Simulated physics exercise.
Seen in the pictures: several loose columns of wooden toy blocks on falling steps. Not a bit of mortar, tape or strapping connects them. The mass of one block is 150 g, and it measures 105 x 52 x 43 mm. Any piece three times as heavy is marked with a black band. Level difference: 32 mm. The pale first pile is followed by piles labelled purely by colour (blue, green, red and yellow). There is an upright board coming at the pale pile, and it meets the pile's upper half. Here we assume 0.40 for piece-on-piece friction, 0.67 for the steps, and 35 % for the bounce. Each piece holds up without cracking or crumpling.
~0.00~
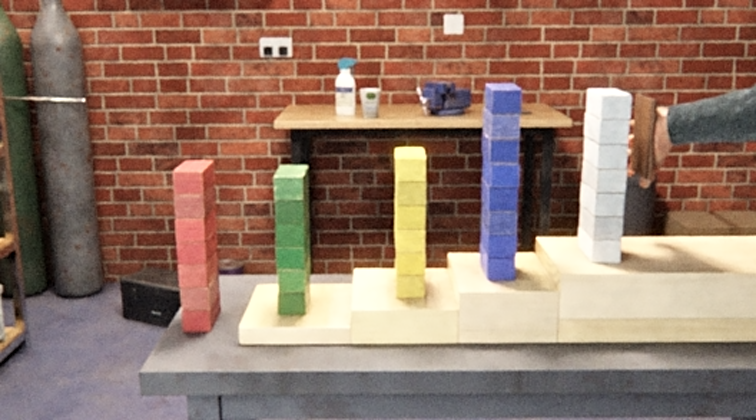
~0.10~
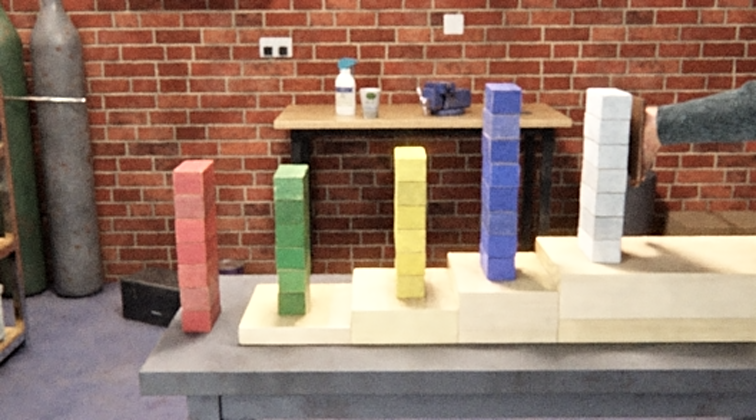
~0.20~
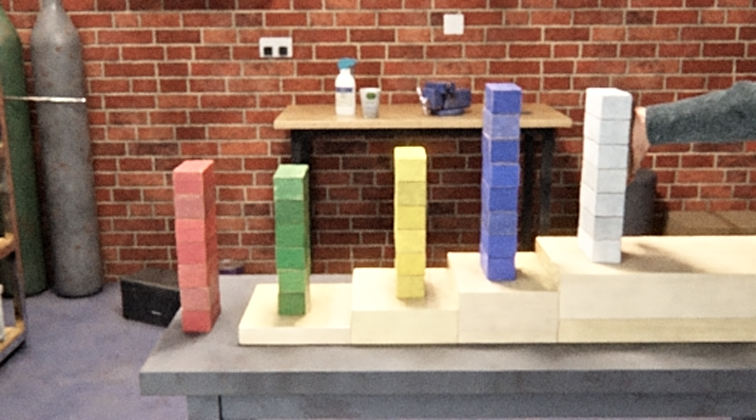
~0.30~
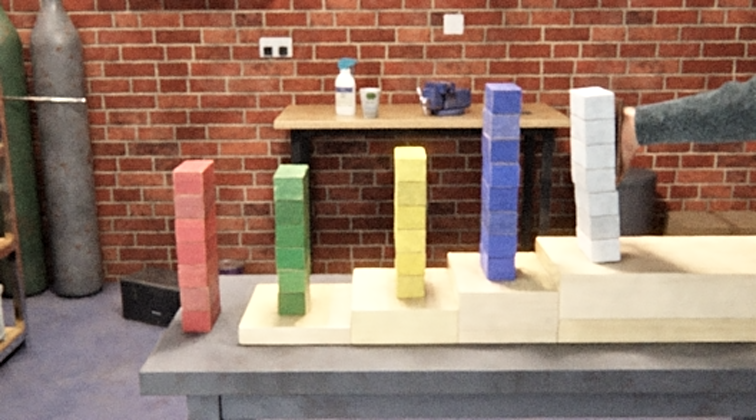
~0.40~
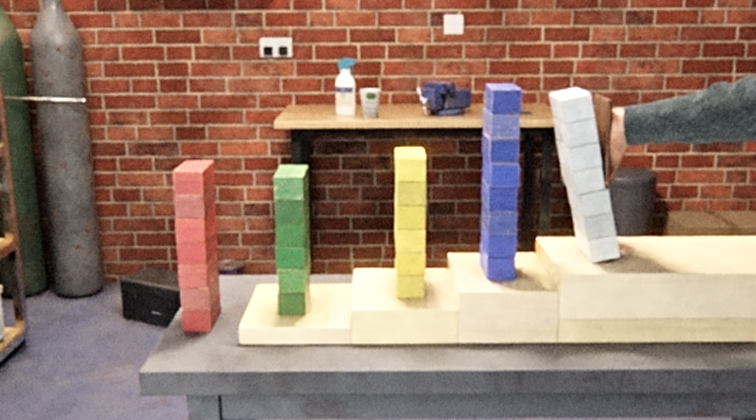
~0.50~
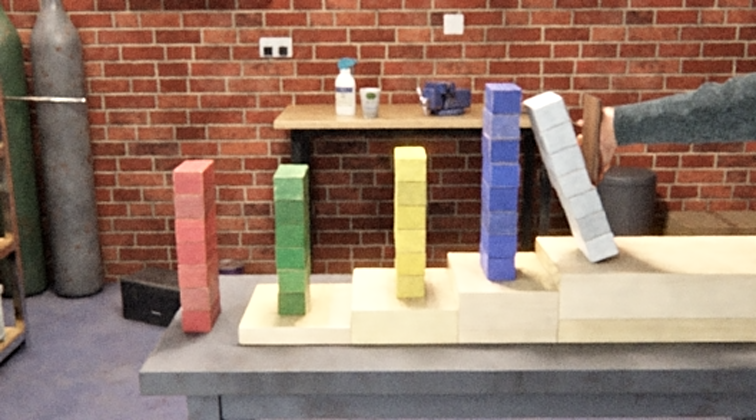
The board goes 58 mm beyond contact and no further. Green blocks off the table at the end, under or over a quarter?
Over.
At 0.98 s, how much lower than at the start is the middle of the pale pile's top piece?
I'd put it at close to 18 cm below where it started.
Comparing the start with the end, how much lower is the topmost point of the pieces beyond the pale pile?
25 cm.
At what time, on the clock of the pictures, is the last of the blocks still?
Somewhere near 2.5 seconds.
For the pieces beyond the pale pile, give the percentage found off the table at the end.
35%.
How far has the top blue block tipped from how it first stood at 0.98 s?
About 70 degrees.
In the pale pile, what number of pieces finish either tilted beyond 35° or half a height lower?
The total comes to 7.
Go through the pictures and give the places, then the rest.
In the first frame (each place is the centre of the face we see best), board (653, 130) 38 mm short; top green block (288, 189); top yellow block (411, 170); the others all in place.
In the second frame, board (642, 130) 19 mm short; top green block (288, 189).
In the third frame, board (631, 130) 1 mm in; top green block (288, 189).
In the fourth frame, board (620, 130) 19 mm in, top of the pale pile leaning 5°; top green block (288, 189); the others all in place.
In the fifth frame, board (609, 130) 38 mm in, top of the pale pile leaning 12°; top green block (288, 189); the others all in place.
In the sixth frame, board (599, 130) 56 mm in, top of the pale pile leaning 22°; top green block (288, 189); top blue block (507, 102); the others all in place.
By 0.98 s, 7 of the pale pile down; none of the 6 green blocks off the table (0 of 27 in all colours); top green block unmoved; top blue block tilted 71°, 9 cm lower.
By 1.58 s, 7 of the pale pile down; none of the 6 green blocks off the table (3 of 27 in all colours); top green block tilted 74°, 19 cm lower; top blue block on its side.
When it is over (2.6 s), 7 of the pale pile down; 3 of the 6 green blocks off the table (9 of 27 in all colours); top green block on its side; top red block upside down. That is 50 per cent.
